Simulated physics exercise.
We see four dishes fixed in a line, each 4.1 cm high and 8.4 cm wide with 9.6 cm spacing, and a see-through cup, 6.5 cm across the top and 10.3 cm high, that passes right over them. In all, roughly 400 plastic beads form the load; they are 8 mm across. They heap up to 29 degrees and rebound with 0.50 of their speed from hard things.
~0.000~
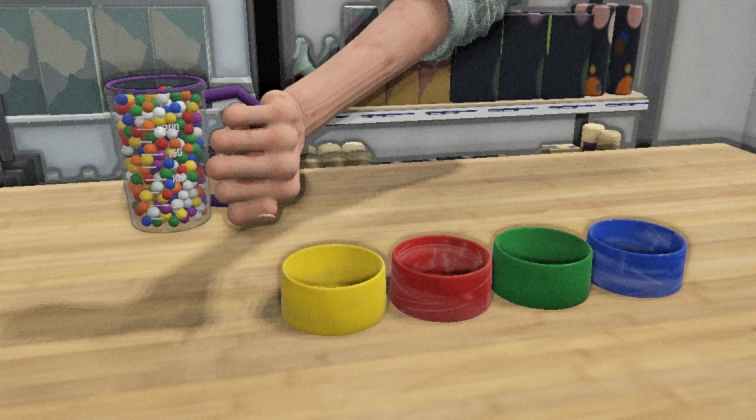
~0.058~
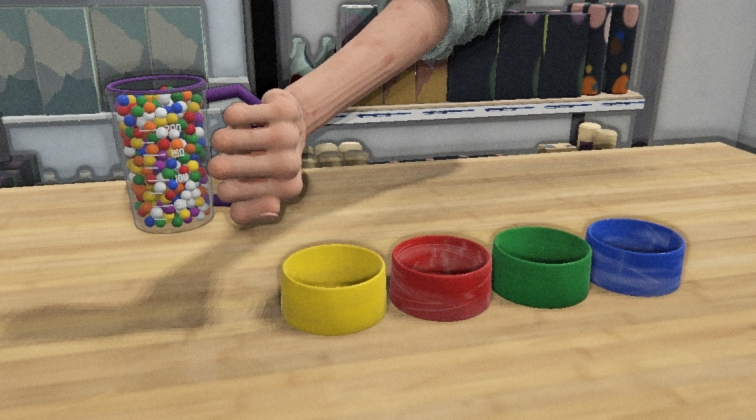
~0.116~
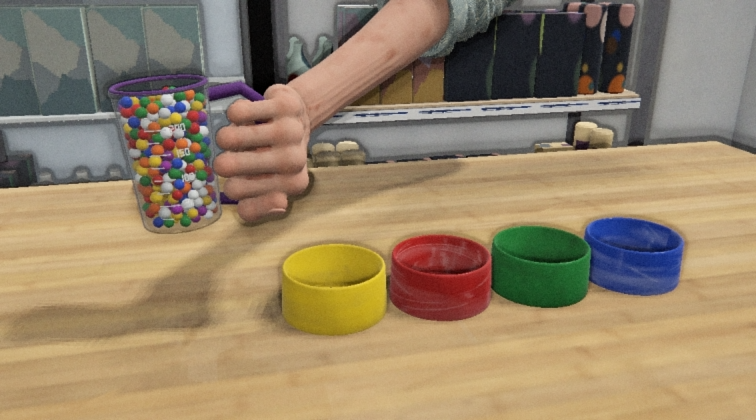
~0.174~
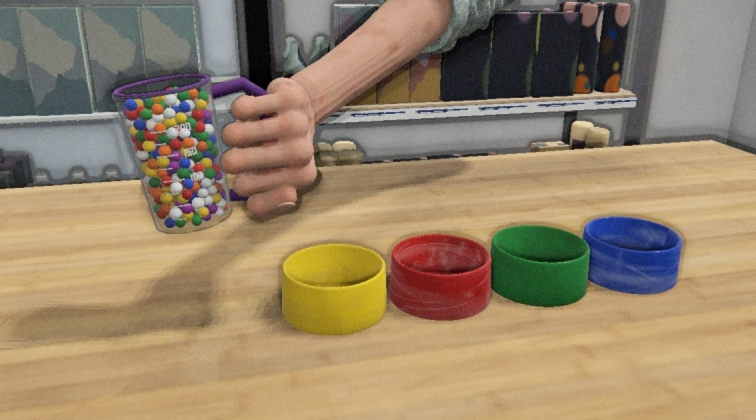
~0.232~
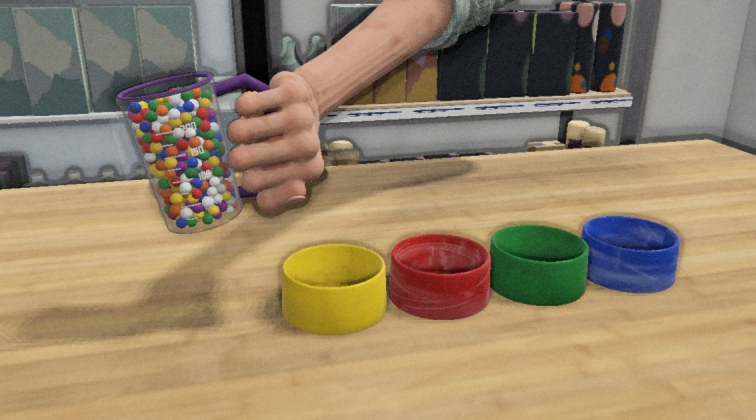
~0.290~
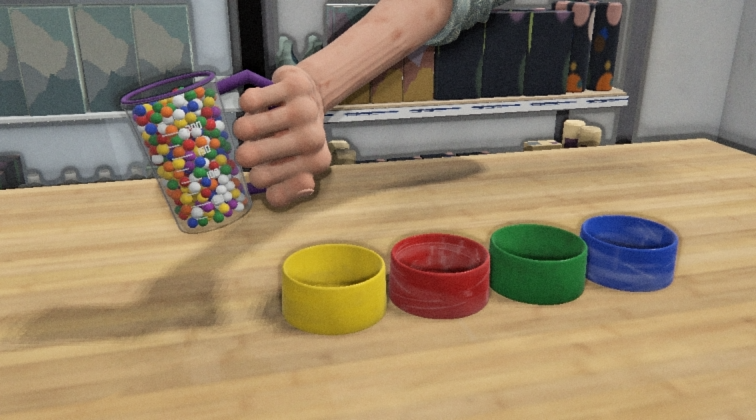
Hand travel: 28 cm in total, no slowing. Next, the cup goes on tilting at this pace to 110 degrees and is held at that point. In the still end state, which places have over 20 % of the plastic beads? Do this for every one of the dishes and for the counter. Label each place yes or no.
Red: No. Blue: No. Green: No. Yellow: Yes. Counter: Yes.
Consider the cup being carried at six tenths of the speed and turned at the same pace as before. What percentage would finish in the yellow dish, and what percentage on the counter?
Yellow 0, counter 100.
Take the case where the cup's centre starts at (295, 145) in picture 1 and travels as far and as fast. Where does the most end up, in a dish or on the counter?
Top spot: Red.
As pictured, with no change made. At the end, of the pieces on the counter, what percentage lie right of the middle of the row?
About 0 %.
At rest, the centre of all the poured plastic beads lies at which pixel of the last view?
Centre at rest, approx.: (323, 291) px.
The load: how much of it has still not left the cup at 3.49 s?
About 0 percent of the load.
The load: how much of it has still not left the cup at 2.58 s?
Close to 5 % of the load.
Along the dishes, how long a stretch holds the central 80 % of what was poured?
13 cm, roughly.
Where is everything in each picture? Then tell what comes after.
In the first frame, cup at (164, 154), tilt 0 degrees, lip at (108, 86), moved 0.0 cm; middle of the pieces at (169, 159); yellow dish at (333, 266); red dish at (442, 255); green dish at (542, 246); blue dish at (636, 237).
In the second frame, cup at (166, 154), tilt 1 degrees, lip at (109, 87), moved 0.1 cm; middle of the pieces at (171, 159).
In the third frame, cup at (172, 154), tilt 3 degrees, lip at (111, 90), moved 0.5 cm; middle of the pieces at (176, 159).
In the fourth frame, cup at (179, 154), tilt 7 degrees, lip at (115, 93), moved 1.0 cm; middle of the pieces at (184, 159).
In the fifth frame, cup at (186, 154), tilt 10 degrees, lip at (119, 97), moved 1.5 cm; middle of the pieces at (191, 158).
In the sixth frame, cup at (193, 154), tilt 14 degrees, lip at (123, 101), moved 2.0 cm; middle of the pieces at (199, 158); yellow dish at (334, 265); red dish at (440, 253); green dish at (538, 242); blue dish at (629, 232). The cup turns about 60 degrees a second and travels 9 cm a second.
Then, at 1.66 s, tilt 95 degrees; cup holds 90 %.
Then, at 2.58 s, tilt 110 degrees; cup holds 5 %, yellow 70 %.
Then, at 3.49 s, tilt 110 degrees; cup holds 0 %, yellow 70 %.
In the end, at 3.8 s, red 0 %, blue 0 %, green 0 %, yellow 70 %, counter 30 %.
